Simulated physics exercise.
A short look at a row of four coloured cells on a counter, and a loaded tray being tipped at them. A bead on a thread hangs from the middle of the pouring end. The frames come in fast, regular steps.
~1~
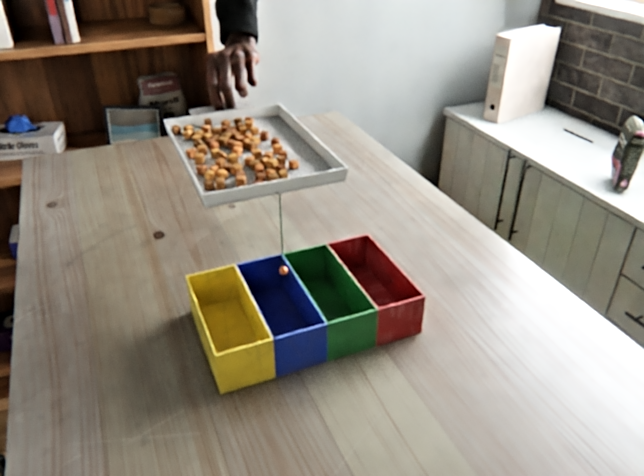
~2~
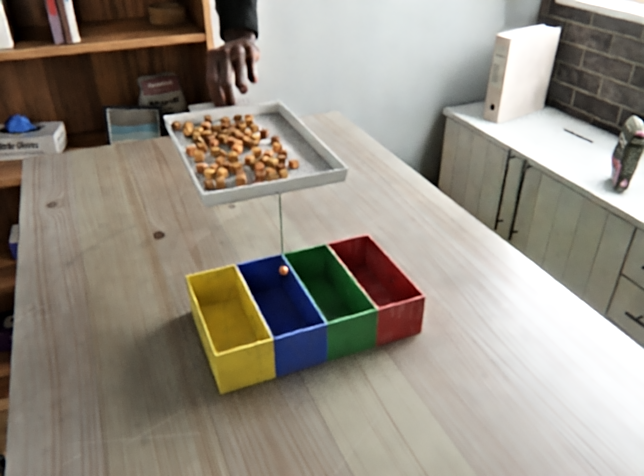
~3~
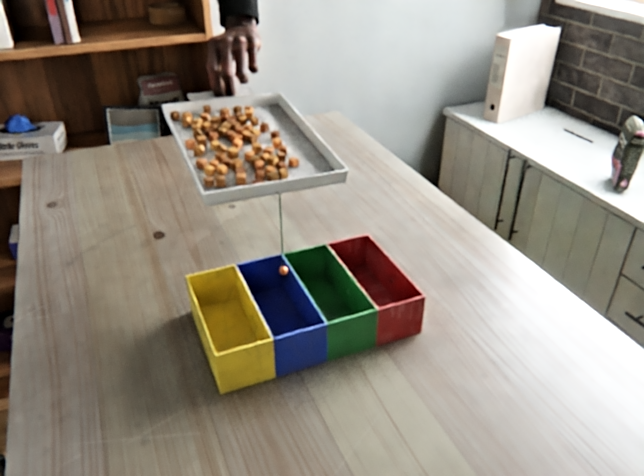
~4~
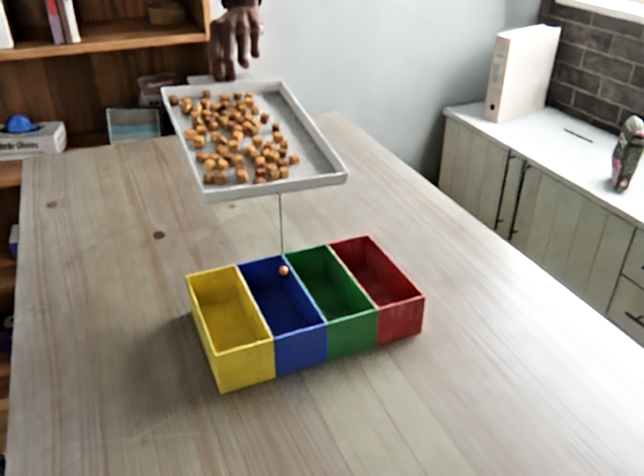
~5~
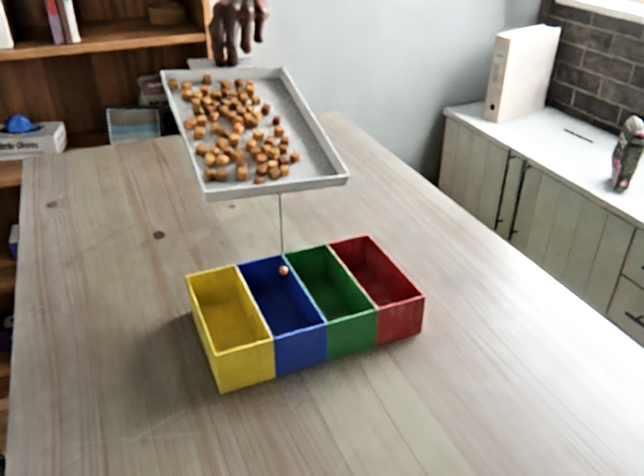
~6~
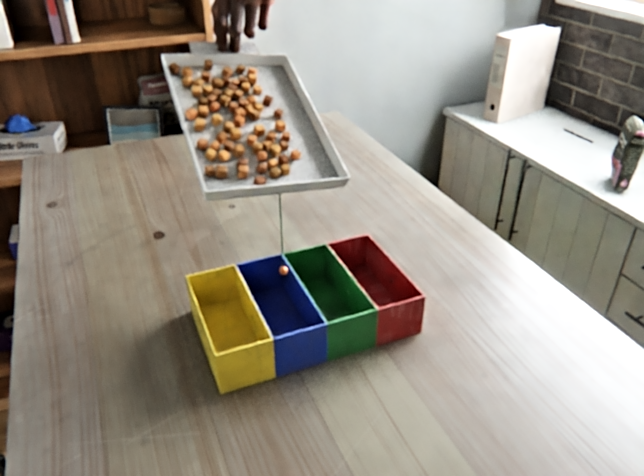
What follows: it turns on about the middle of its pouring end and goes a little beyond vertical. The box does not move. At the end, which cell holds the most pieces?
The green one ends fullest.
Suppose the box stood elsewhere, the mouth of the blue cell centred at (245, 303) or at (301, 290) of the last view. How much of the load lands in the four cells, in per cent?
First some 90, then 90 per cent.
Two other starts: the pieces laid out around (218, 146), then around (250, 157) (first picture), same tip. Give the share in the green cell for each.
Roughly 40 per cent, and 40 per cent.
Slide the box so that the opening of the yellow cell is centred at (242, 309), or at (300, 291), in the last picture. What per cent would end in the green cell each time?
First some 50, then 0 per cent.
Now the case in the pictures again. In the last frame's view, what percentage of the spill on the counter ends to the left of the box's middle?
It comes to 30 per cent or so.
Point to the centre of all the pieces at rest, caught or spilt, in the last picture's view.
Around (339, 330).
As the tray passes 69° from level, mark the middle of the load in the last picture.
At about (302, 165).
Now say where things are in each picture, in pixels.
The first picture shows corners of the pouring end at (204, 193) and (345, 167), level; middle of the load at (237, 147), brown sugar cubes; bead on its thread at (283, 271); yellow cell at (246, 362); blue cell at (301, 346); green cell at (352, 331); red cell at (400, 317).
The second picture shows corners of the pouring end at (205, 193) and (346, 168), level; middle of the load at (237, 145).
The third picture shows corners of the pouring end at (205, 192) and (346, 169), tipped barely, lowest at the right corner; middle of the load at (237, 139).
The fourth picture shows corners of the pouring end at (206, 191) and (347, 172), tipped a little, lowest at the right corner; middle of the load at (237, 131).
The fifth picture shows corners of the pouring end at (207, 190) and (348, 174), tipped clearly, lowest at the right corner; middle of the load at (238, 122).
The sixth picture shows corners of the pouring end at (208, 190) and (348, 176), tipped clearly, lowest at the right corner; middle of the load at (239, 114); yellow cell at (246, 362); blue cell at (301, 346); green cell at (352, 331); red cell at (400, 317).
Soon after the last picture, tray tipped steeply; nearly all on the tray; a stray few falling or outside the box.
A little later, tray tipped past a quarter turn; most on the tray; a small part in the red cell; a small part in the green cell; a stray few in the blue cell; a stray few falling or outside the box.
Later still, tray tipped past a quarter turn; about half in the green cell; about a quarter in the blue cell; about a quarter in the red cell; a small part falling or outside the box.
At rest, tray tipped past a quarter turn; about half in the green cell; about a quarter in the blue cell; about a quarter in the red cell; none in the yellow cell; a small part outside the box.
